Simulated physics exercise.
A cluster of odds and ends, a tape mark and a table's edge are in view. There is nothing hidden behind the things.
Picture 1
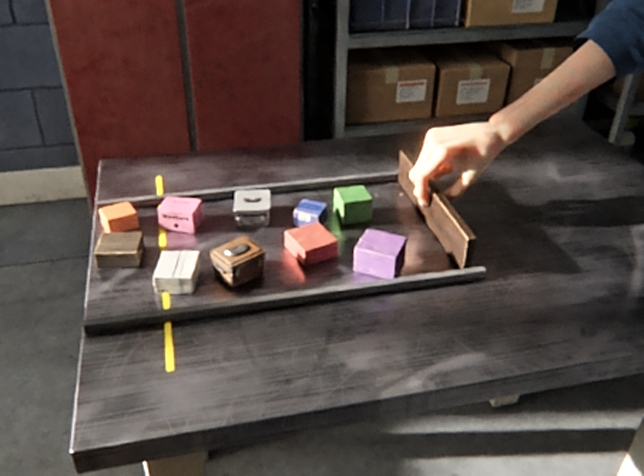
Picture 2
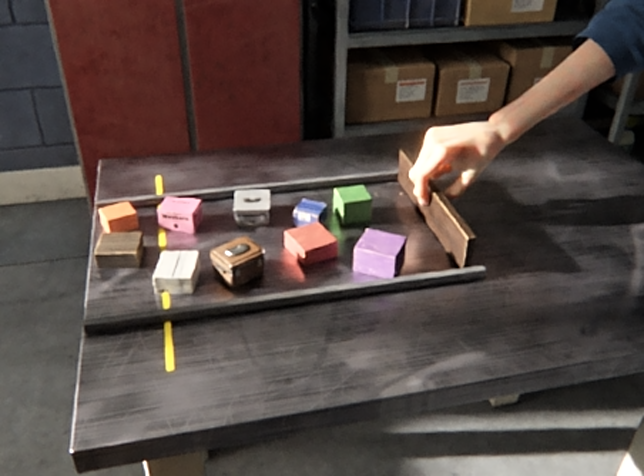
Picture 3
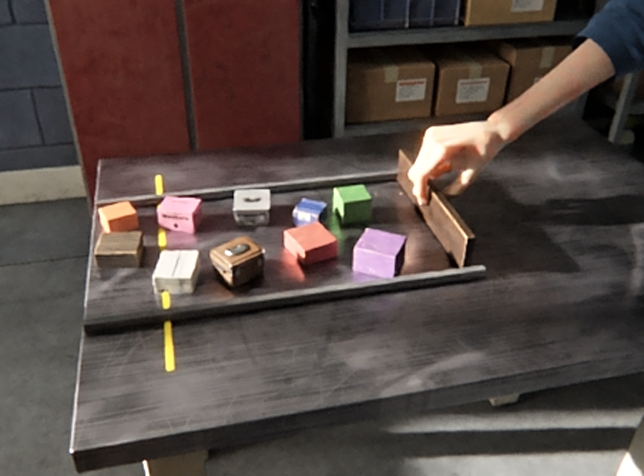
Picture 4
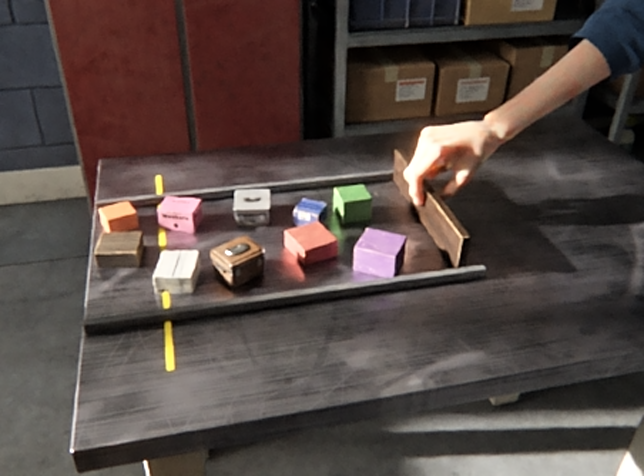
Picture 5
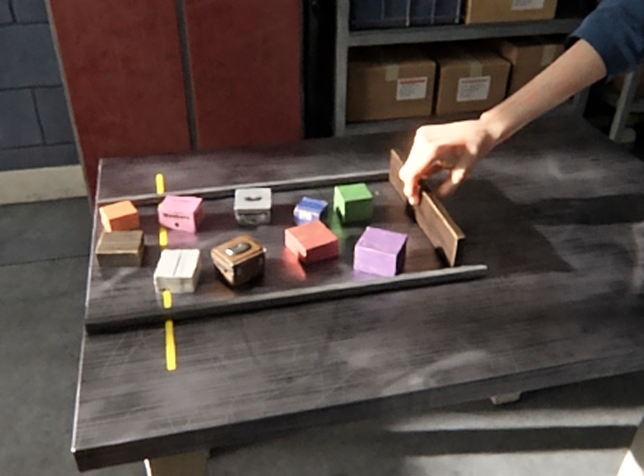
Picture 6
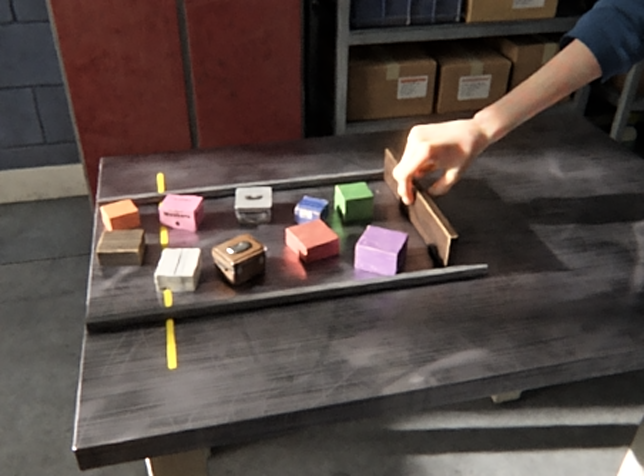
On a dark table marked with yellow tape, a hand held a wooden board upright behind a scatter of small colored boxes, then slid it slightly left while the boxes stayed put.
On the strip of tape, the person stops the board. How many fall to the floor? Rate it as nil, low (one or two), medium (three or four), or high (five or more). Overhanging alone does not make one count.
Medium, three or four.
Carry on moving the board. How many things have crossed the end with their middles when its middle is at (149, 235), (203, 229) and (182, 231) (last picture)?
By position: 5 / 0 / 2.
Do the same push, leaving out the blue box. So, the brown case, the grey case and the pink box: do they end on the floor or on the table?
The brown case is kept; the grey case survives; the pink box remains up.
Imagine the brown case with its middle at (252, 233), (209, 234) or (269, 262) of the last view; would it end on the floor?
One after another, it keeps its place; keeps its place; keeps its place.
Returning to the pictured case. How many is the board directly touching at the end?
It's 4 of them.
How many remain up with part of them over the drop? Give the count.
Looks like 2 of them.
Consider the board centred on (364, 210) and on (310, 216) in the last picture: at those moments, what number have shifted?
At first I count 3, and then 5.
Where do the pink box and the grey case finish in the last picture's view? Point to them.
The first comes to rest at (103, 221), and the second at (142, 205).
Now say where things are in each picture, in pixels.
The first picture shows orange block (119, 218); black block (120, 250); white box (178, 272); board (432, 206); tape (163, 254).
The second picture shows black block (120, 250); pink box (180, 215).
The third picture shows white box (178, 272); red block (311, 243).
The fourth picture shows orange block (119, 218); board (427, 205).
The fifth picture shows black block (121, 249); green block (354, 203).
The sixth picture shows orange block (121, 216); black block (122, 248); white box (180, 270); board (417, 204); tape (165, 251).
Soon after, none off yet; orange block at rest near (121, 216); black block at rest near (122, 248); white box at rest near (180, 270).
After that, none off yet; orange block at rest near (121, 216); black block at rest near (122, 248); white box displaced about its own width near (144, 275).
In the end, the number that fall off is three or four; gone, white box, black block and orange block.
